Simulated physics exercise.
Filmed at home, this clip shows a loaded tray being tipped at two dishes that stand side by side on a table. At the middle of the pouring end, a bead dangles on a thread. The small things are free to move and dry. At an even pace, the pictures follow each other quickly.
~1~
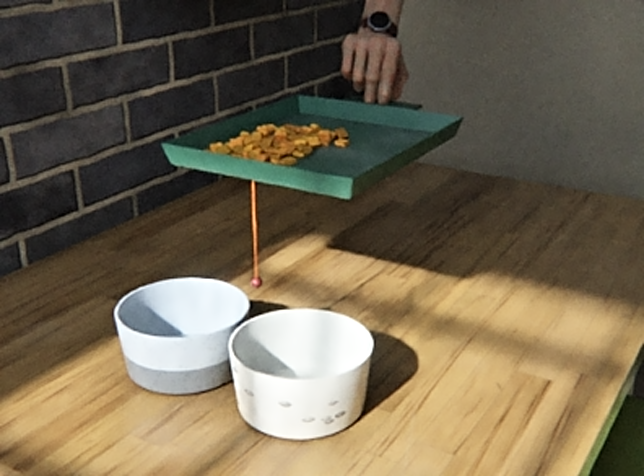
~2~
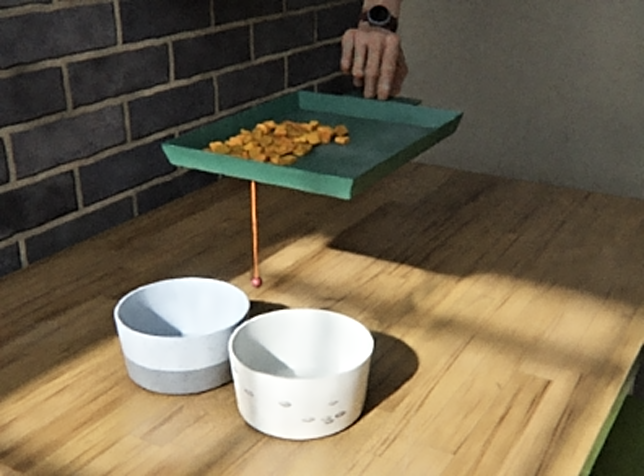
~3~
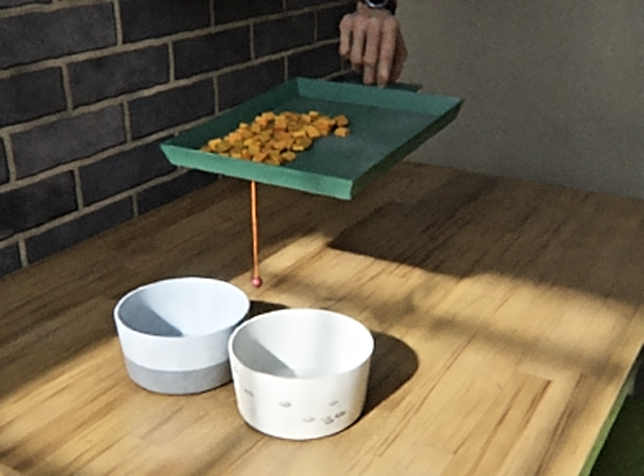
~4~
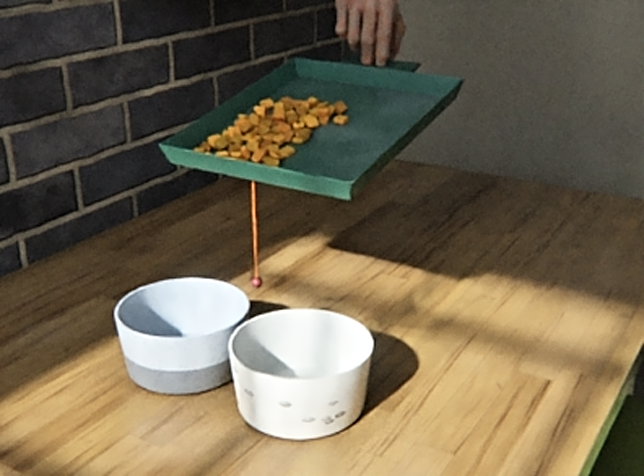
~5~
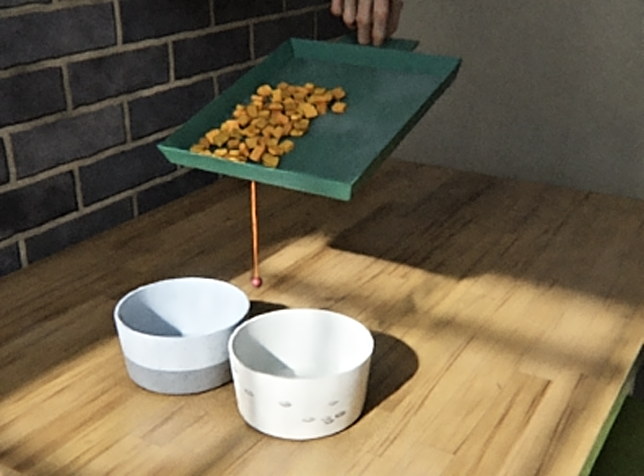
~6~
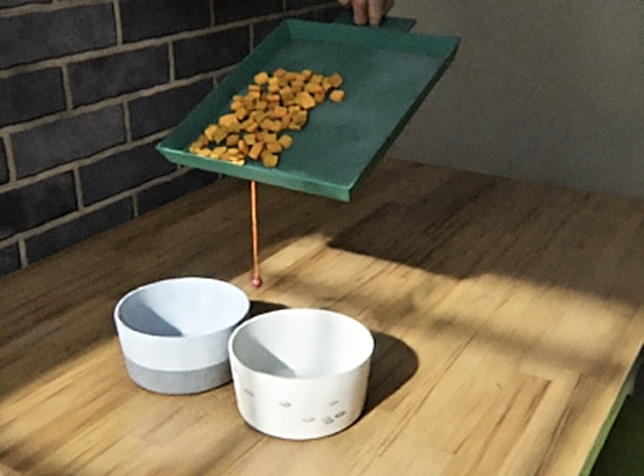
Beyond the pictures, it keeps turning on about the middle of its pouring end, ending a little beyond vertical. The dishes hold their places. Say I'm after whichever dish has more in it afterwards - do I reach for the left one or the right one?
Reach for the left one.
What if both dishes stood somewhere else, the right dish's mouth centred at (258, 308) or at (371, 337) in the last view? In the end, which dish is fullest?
First try: The rightmost dish. Second try: The leftmost dish.
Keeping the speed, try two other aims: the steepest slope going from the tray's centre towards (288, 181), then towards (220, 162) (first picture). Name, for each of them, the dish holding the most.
First: The dish at right. Second: The dish at left.
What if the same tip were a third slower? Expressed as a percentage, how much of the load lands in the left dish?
It would be close to 70 per cent.
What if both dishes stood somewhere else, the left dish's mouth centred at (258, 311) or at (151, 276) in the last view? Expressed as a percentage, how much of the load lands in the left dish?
First placement: 50 per cent; second placement: 10 per cent.
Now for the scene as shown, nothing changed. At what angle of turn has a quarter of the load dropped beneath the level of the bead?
Angle reached: About 100°.
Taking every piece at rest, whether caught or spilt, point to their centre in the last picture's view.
Somewhere around (205, 369) in the final view.
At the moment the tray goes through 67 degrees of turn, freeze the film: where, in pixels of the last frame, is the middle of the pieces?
Near (225, 153).
Soon after the last picture, tray tipped steeply; nearly all on the tray; a stray few in the air.
A little later, tray tipped past a quarter turn; about a third on the tray; a small part in the right dish; about a quarter in the left dish; about a third in the air.
Later still, tray tipped past a quarter turn; about a quarter in the right dish; about two thirds in the left dish; a stray few outside both.
At rest, tray tipped past a quarter turn; about a quarter in the right dish; about two thirds in the left dish; a stray few outside both.
